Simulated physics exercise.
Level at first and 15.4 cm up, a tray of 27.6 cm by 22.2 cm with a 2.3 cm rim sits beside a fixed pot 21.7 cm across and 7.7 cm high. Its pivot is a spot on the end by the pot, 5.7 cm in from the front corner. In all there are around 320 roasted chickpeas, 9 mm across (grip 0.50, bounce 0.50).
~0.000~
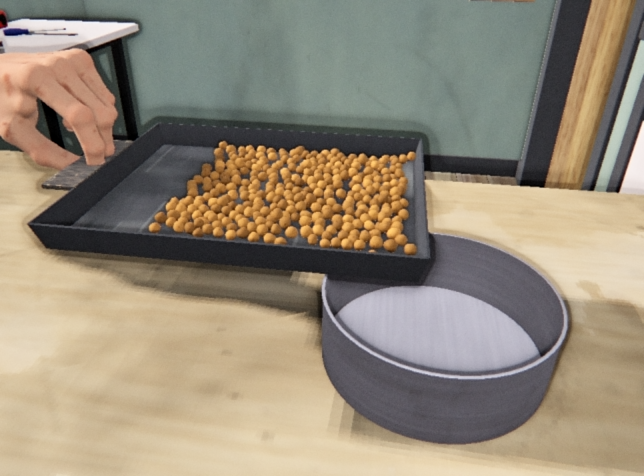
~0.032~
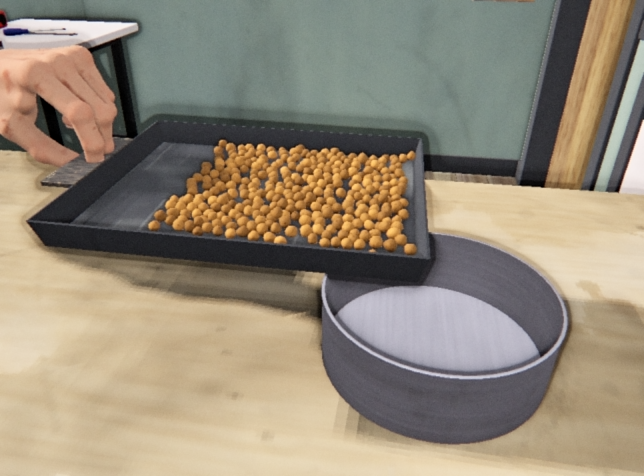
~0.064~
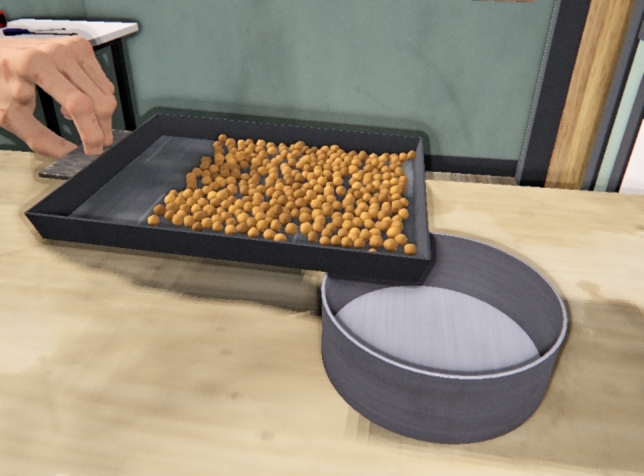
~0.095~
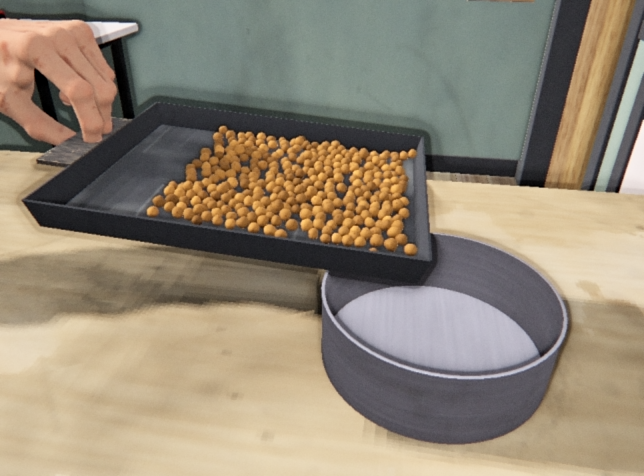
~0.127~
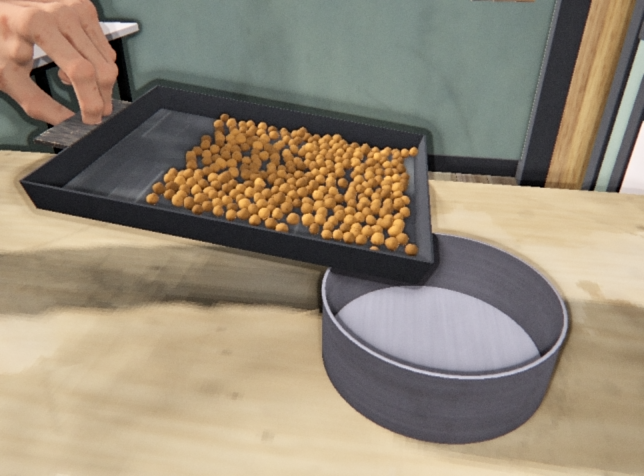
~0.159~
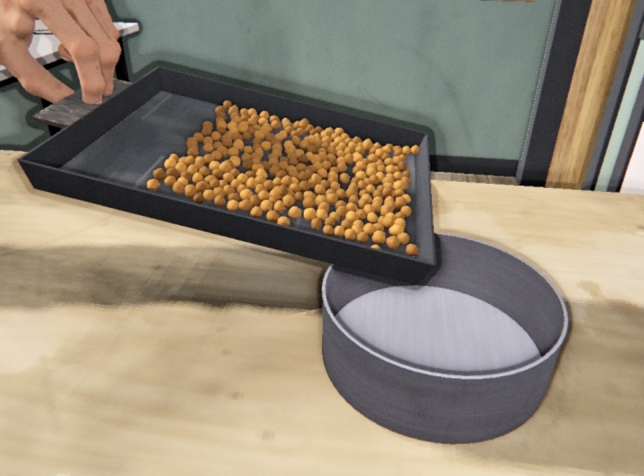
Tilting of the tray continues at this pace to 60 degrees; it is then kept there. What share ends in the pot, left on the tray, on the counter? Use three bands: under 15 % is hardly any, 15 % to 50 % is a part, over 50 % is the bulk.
Shares - pot: Hardly any; tray: The bulk; counter: Hardly any.
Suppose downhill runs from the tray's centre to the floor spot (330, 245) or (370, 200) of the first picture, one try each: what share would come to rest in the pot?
The share comes to roughly 0 in a hundred, then roughly 5 in a hundred.
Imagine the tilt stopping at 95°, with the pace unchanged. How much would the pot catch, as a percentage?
Around 80 in a hundred.
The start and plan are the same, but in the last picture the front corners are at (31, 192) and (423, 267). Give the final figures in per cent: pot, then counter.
The pot gets 0 and the counter 20.
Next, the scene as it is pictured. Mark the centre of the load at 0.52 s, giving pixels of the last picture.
Approx. (388, 148).
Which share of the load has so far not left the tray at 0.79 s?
It works out to near 95 per cent of the load.
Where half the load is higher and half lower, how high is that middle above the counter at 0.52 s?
About 22 cm.
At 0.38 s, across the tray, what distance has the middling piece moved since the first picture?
Displacement on the tray: About 2 cm.
After 0.38 s, tilt 37 degrees; the tray holds 100 %, the pot 0 %.
After 0.52 s, tilt 53 degrees; the tray holds 100 %, the pot 0 %.
After 0.79 s, tilt 60 degrees; the tray holds 95 %, the pot 0 %.
At rest (1.6 s), pot 5 %, tray 90 %, counter 5 %.
